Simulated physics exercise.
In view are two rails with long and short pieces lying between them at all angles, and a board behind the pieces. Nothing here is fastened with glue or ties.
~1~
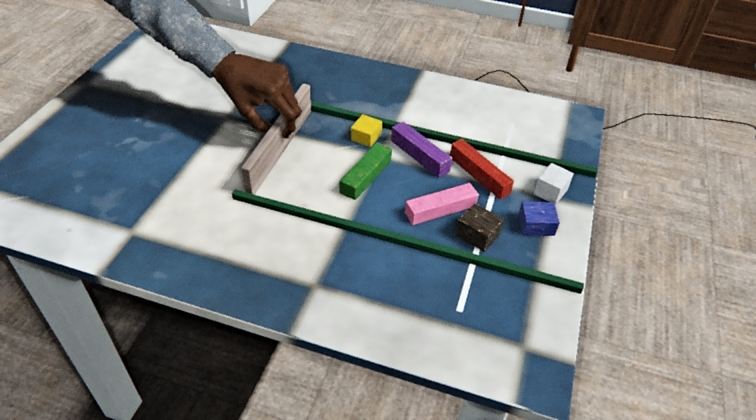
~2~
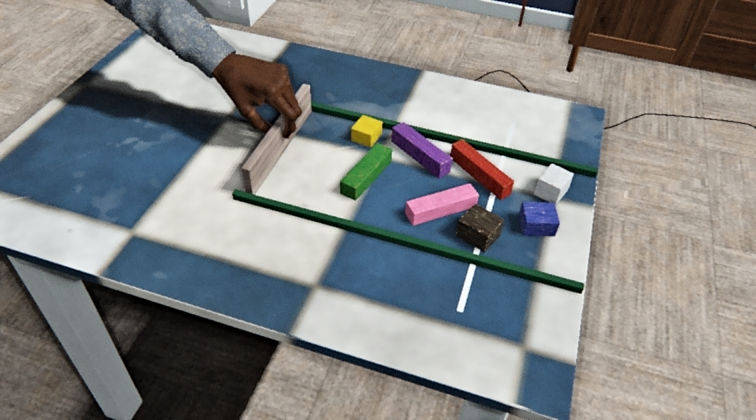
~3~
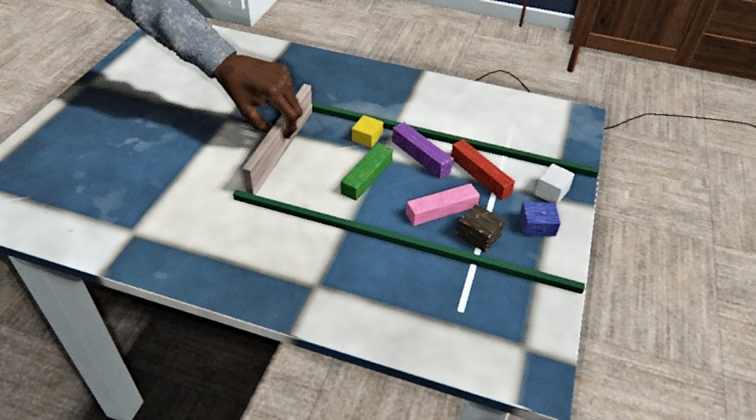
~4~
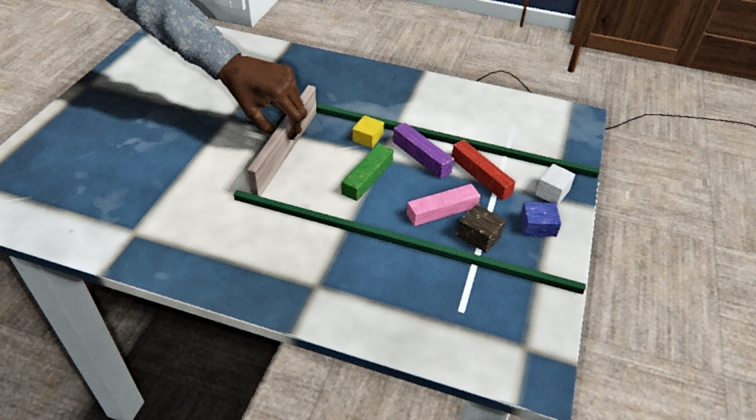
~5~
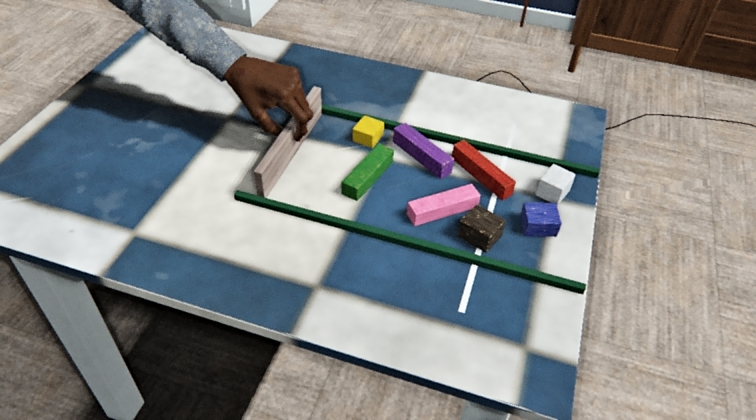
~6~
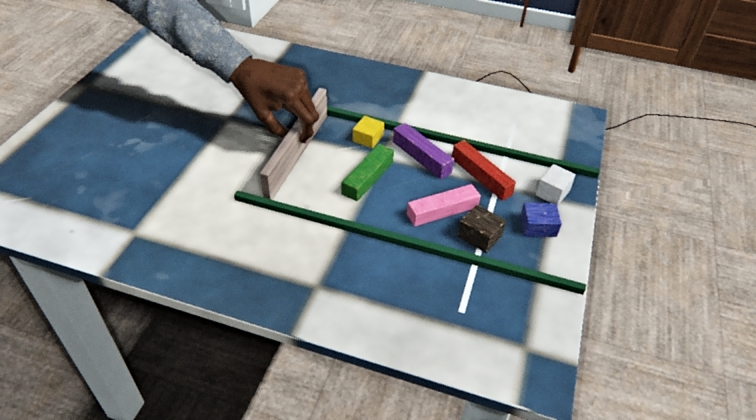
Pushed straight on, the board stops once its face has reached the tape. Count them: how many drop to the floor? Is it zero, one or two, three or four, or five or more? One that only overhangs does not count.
The count of pieces that drop is nil, then.
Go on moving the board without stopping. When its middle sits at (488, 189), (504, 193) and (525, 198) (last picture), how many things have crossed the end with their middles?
0, 0 and 1.
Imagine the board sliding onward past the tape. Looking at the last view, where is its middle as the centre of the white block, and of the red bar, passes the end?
The middle is at (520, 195) when it's the white block, and at (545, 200) when it's the red bar.
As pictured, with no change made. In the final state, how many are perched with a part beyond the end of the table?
The number would be 0.
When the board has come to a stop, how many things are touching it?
The count in contact is 2.
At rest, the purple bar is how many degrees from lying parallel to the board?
Angle: Around 5°.
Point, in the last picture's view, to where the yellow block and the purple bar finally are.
Reading them off: First (515, 165); then (532, 182).
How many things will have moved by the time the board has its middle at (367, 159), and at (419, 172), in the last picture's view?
I get 3 at the one place and 5 at the other.
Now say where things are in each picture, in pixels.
In the first frame, white block (553, 184); blue block (538, 219); black block (479, 227); board (279, 137); tape (490, 203).
In the second frame, blue block (539, 219); pink bar (442, 204).
In the third frame, black block (481, 228); board (280, 137).
In the fourth frame, white block (555, 185); yellow block (368, 132).
In the fifth frame, blue block (541, 219); red bar (482, 169).
In the sixth frame, white block (555, 185); blue block (541, 220); black block (482, 228); board (296, 142); tape (492, 204).
Soon after, none off yet; white block at rest near (555, 185); blue block at rest near (541, 220); black block at rest near (482, 228).
In the end, the number that fall off is zero.
